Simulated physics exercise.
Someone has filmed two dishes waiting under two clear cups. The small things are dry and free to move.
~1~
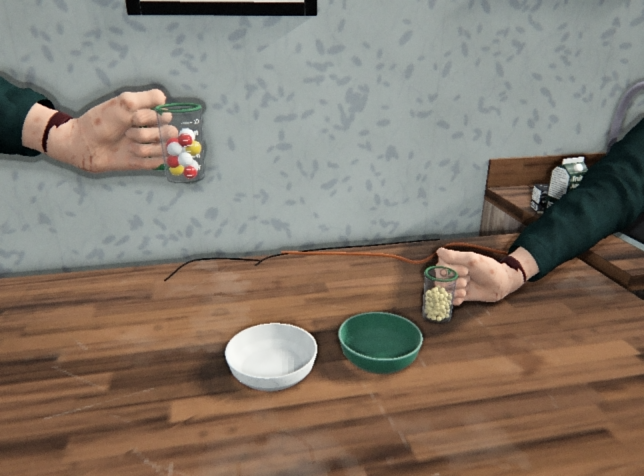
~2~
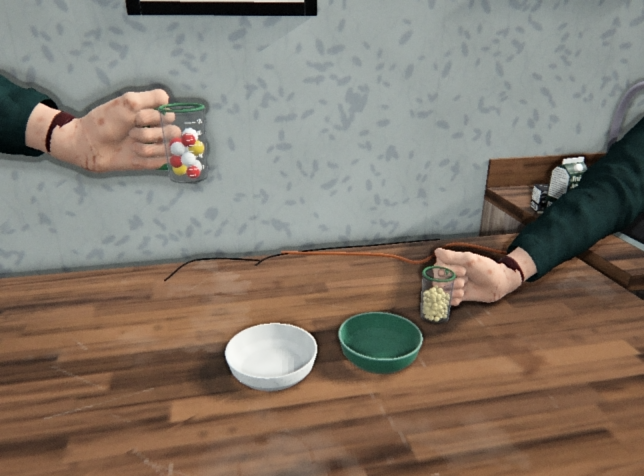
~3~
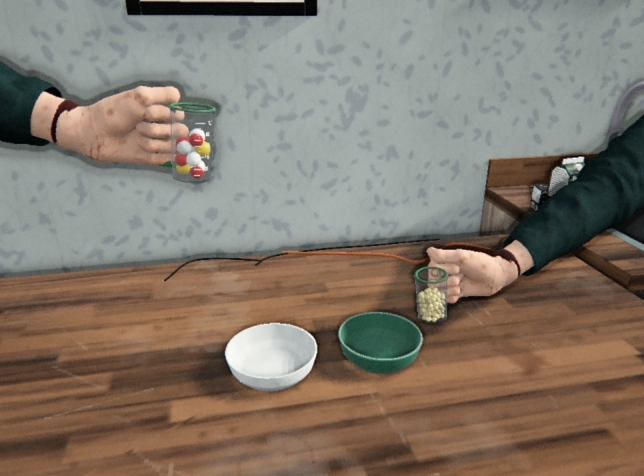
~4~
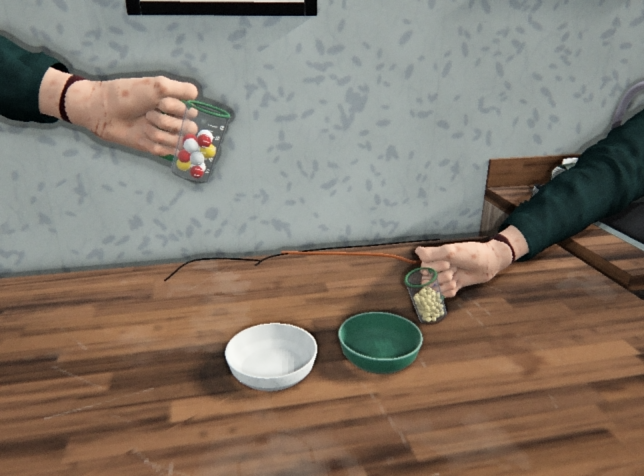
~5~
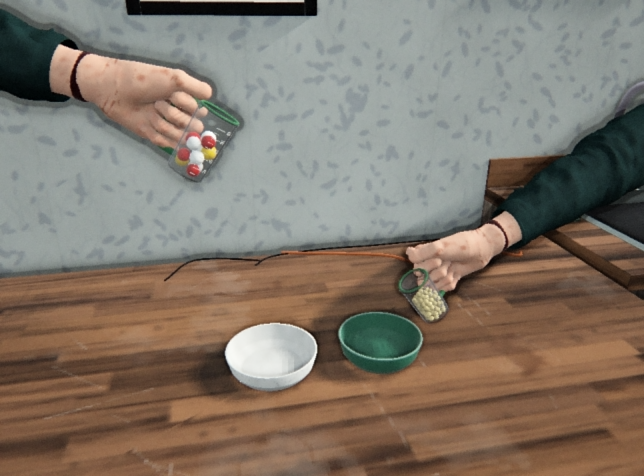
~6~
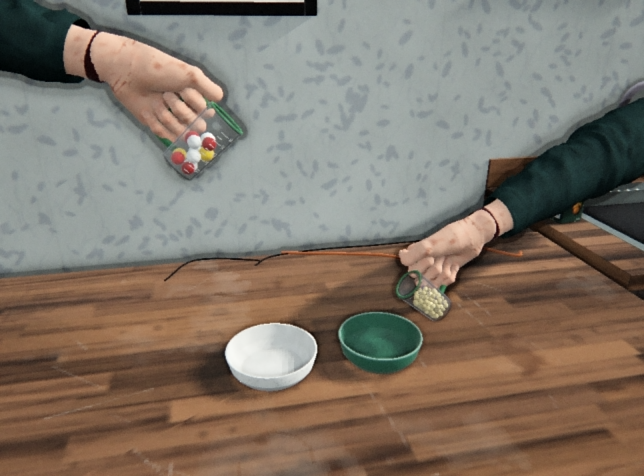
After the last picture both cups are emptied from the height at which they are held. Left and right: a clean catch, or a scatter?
Left dish lets several get away, right dish catches the lot.
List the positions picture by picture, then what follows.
The first picture shows left dish at (277, 380), empty; left cup at (182, 144), holding glass marbles, high above its dish; right dish at (394, 362), empty; right cup at (439, 295), holding soya beans, just above its dish.
The second picture shows left cup at (185, 143), upright; right cup at (437, 295), upright.
The third picture shows left cup at (192, 143), tipped 7°; right cup at (432, 296), tipped 7°.
The fourth picture shows left cup at (199, 143), tipped 20°; right cup at (427, 297), tipped 20°.
The fifth picture shows left cup at (202, 143), tipped 34°; right cup at (425, 297), tipped 34°.
The sixth picture shows left dish at (277, 380); left cup at (202, 143), tipped 48°; right dish at (394, 362); right cup at (425, 297), tipped 48°.
Then, 0.46 s after the last picture, left, all still in the cup; right, all still in the cup.
Then, 0.87 s after the last picture, left, about two thirds still in the cup, about a third in the air; right, most still in the cup, a small part in the dish, a stray few in the air.
Then, 1.22 s after the last picture, left, about a third in the dish, about a quarter outside the dish, about half in the air; right, all in the dish.
By the end, left, about half in the dish, about half outside the dish; right, all in the dish, none outside the dish.
